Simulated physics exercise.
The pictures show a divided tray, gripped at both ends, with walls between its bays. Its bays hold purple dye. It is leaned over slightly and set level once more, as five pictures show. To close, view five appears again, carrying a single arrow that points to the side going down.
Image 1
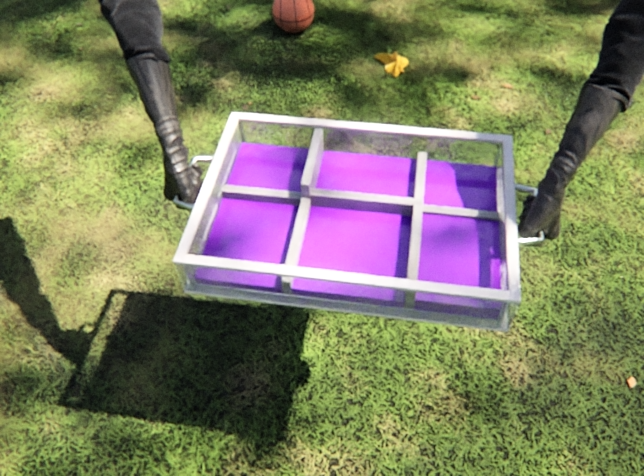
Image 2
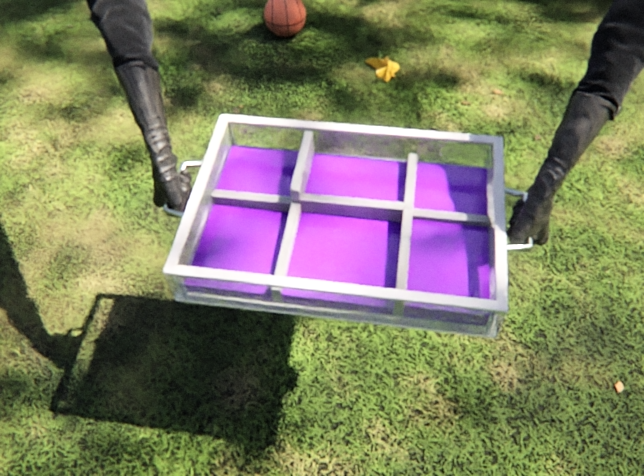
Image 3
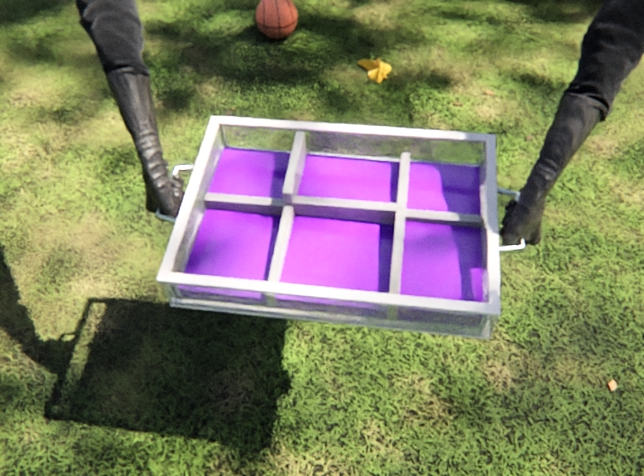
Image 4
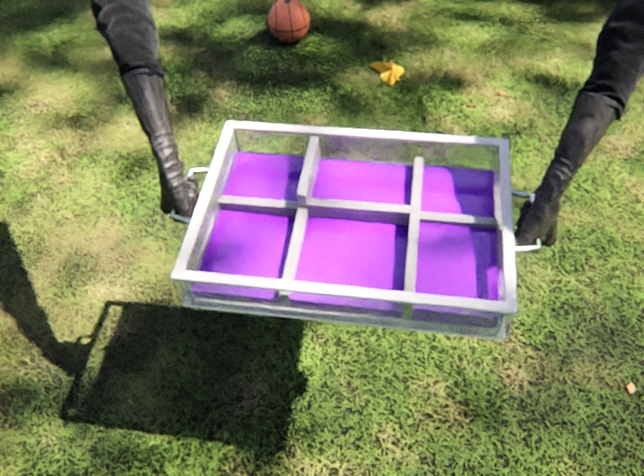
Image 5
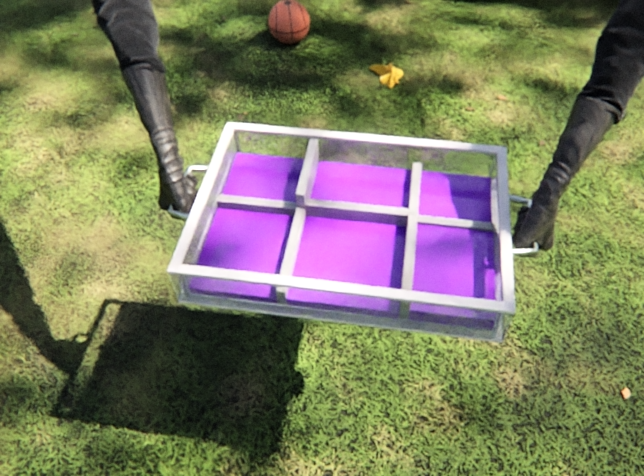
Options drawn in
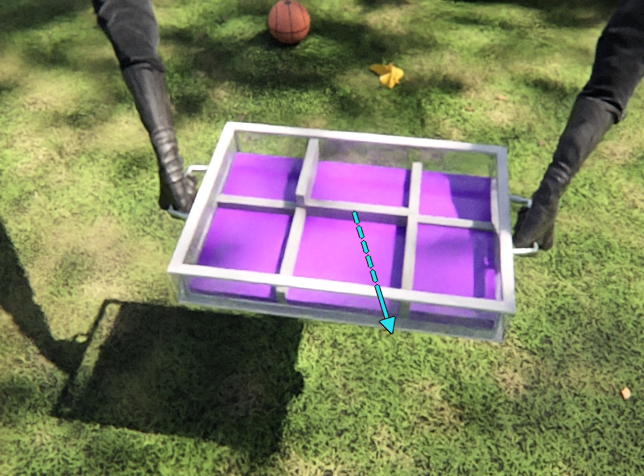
A divided tray of purple dye, gripped at both ends by two dark-gloved hands above sunlit grass, dipped slightly toward the front and then came back level, drifting a little left and partway back.
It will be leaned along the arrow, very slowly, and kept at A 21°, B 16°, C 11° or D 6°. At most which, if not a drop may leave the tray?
It is B.
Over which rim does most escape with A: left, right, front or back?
Over the front one.
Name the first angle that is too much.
It is A.
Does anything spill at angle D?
No, not at all.
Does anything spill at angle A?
Yes, it does.
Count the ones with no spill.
Three of the four.
The tray is level; deepest in the front right bay, at (457, 256), shallowest in the front left.
Tipped about 3° down to the front; no wall is crossed.
Tipped about 6° down to the front; no wall is crossed.
Tipped about 3° down to the front; no wall is crossed.
The tray is level; deepest in the front right bay, at (451, 267), shallowest in the front left.
The arrow ends at (390, 328).
With A, about 5 % goes over the rim.
With B, nothing spills; the front right bay holds the most.
With C, nothing spills; the front right bay holds the most.
With D, nothing spills; the front right bay holds the most.
